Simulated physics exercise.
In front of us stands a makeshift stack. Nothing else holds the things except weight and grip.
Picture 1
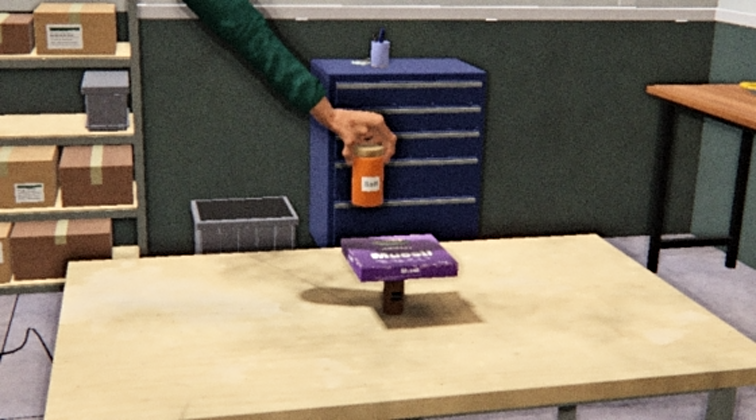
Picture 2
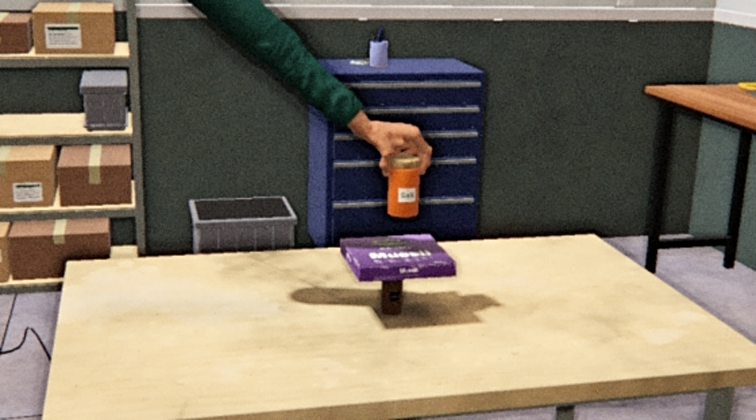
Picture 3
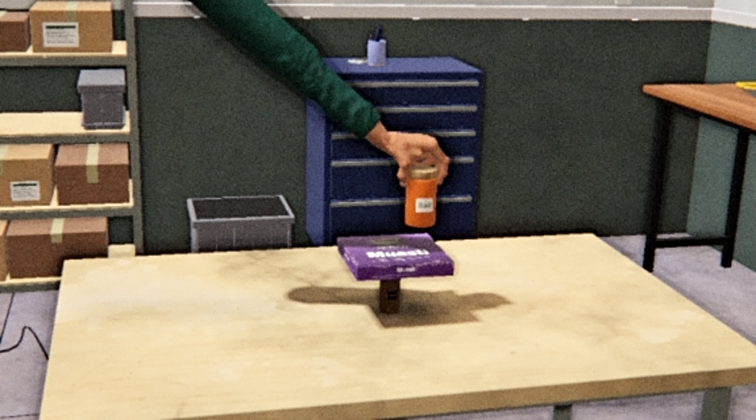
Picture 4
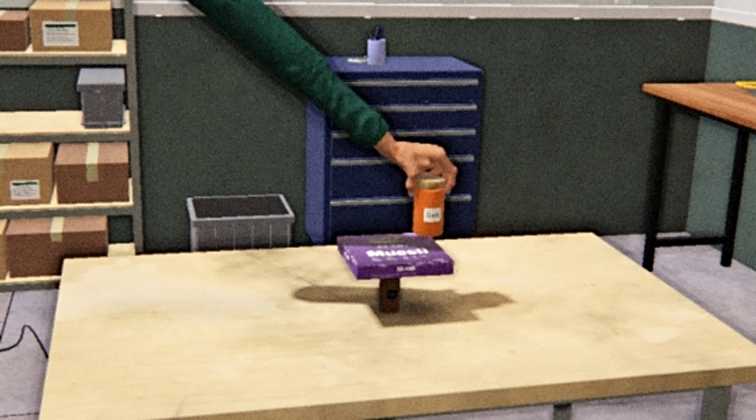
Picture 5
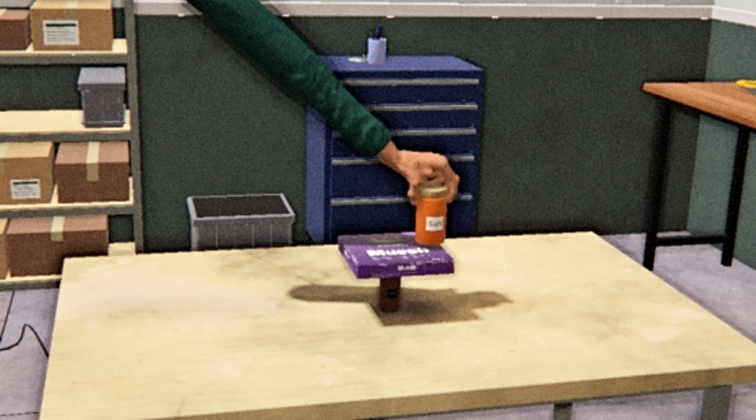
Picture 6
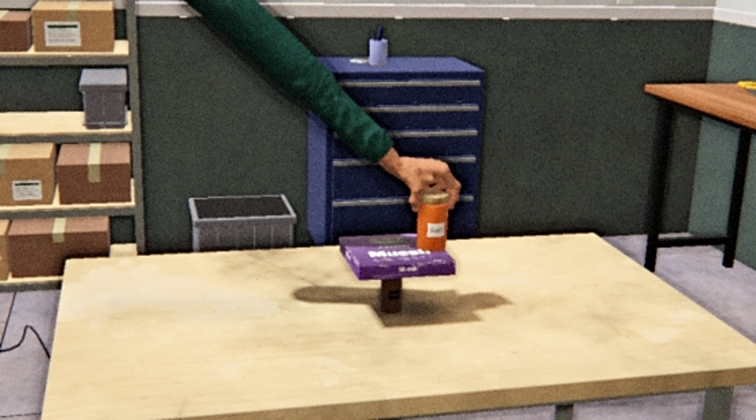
The video shows a hand in a green sleeve carrying an orange jar rightward and down onto the right side of a purple box, which sits on a small brown object on a wooden table, the fingers still around the lid.
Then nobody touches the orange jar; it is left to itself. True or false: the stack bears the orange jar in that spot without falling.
False.
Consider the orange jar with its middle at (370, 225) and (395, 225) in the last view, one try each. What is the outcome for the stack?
First case: It collapses; second case: It remains standing.
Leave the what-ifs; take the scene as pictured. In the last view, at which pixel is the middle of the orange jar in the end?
It ends up close to (466, 284).
Then, 0.40 s on from there, orange jar now fallen; purple packet on its side.
Then, 0.50 s on from there, purple packet on its side.
Then, 1.10 s on from there, purple packet now fallen.
In the end, fallen, orange jar and purple packet; brown shaker unmoved. At the end, from the last picture's camera, orange jar near (466, 284). The stack gives way.
